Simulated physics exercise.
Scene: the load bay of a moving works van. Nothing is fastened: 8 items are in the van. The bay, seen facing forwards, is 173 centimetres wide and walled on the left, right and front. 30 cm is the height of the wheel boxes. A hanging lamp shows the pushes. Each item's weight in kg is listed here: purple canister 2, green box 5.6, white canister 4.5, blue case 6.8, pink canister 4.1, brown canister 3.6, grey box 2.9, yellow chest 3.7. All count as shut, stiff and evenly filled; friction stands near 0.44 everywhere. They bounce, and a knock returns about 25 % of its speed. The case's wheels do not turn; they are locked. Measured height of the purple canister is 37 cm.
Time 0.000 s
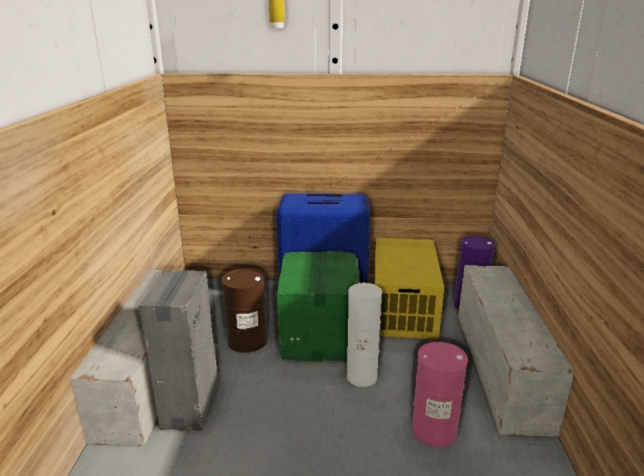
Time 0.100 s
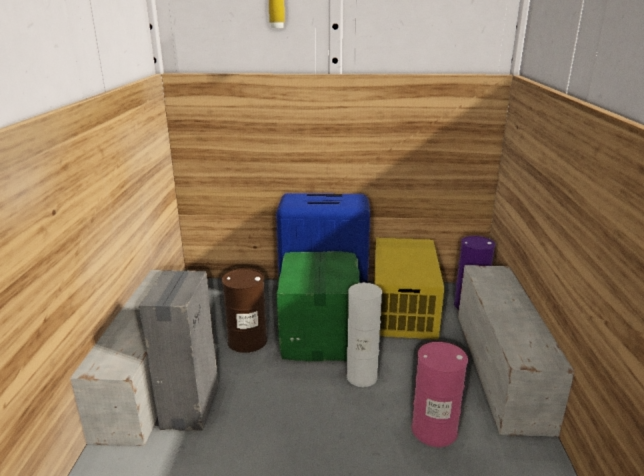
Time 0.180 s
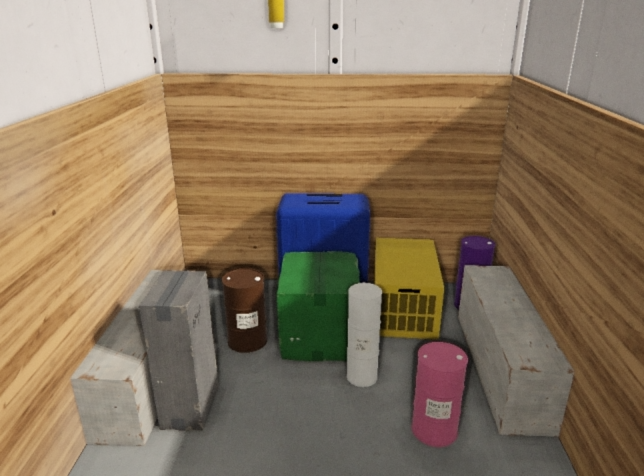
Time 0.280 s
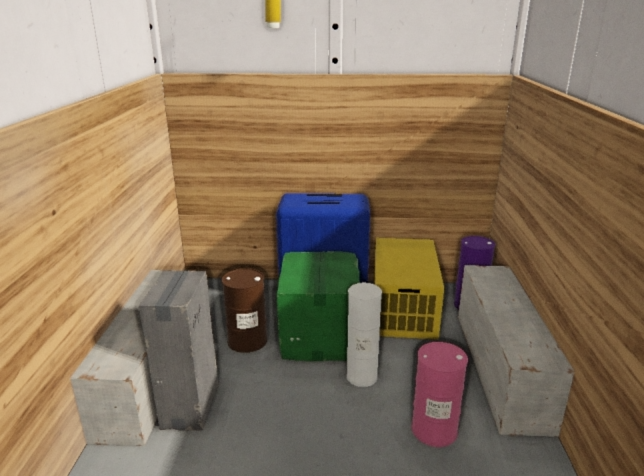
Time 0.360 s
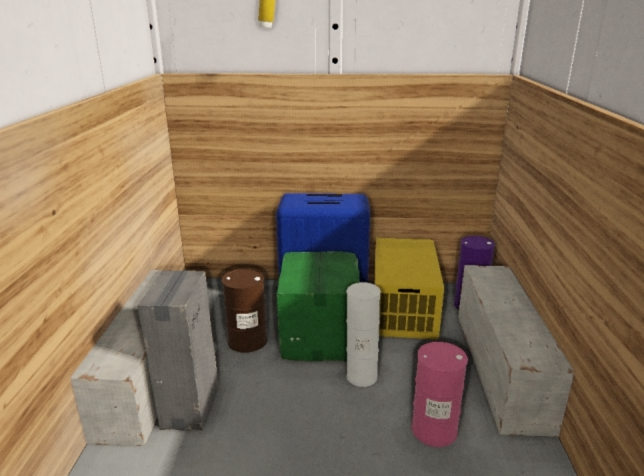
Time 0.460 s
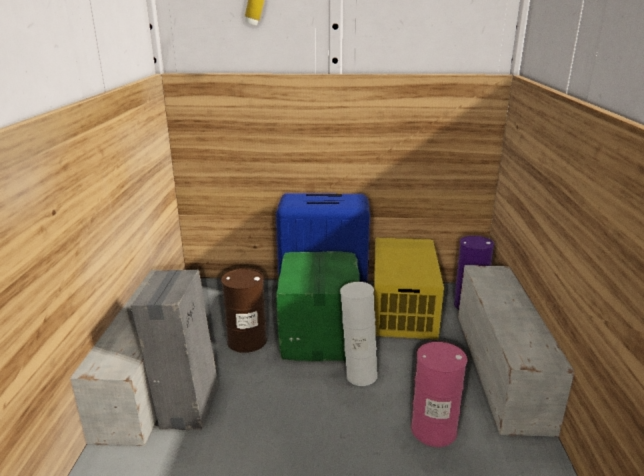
A yellow lamp hanging at the top swung to the left above the boxes and canisters in a wood-lined van, then the tall grey box and white canister leaned slightly left.
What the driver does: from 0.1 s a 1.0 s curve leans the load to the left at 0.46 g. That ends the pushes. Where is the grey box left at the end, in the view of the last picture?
It is left at about (184, 350) in that view.
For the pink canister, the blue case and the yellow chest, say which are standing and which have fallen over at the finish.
Here's how it ends: The pink canister never goes down, the blue case never goes down, and the yellow chest never goes down.
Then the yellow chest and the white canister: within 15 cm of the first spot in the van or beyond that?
First the yellow chest: It stays in position; then the white canister: It departs its position.
After 0.66 s, push 0.46 g left; grey box 6° off upright near (176, 349); white canister 27° off upright; purple canister 4° off upright.
After 0.86 s, push 0.44 g left; grey box 6° off upright near (176, 349); white canister on its side; purple canister 16° off upright.
After 0.96 s, push 0.26 g left; grey box 6° off upright near (176, 349); white canister on its side; purple canister 27° off upright.
After 1.36 s, steady run; grey box 4° off upright near (189, 350); white canister on its side; purple canister 28° off upright.
In the end (2.7 s), toppled in the van, white canister; the other 7 under 15 cm from the start. At the end, from the last picture's camera, grey box near (184, 350).
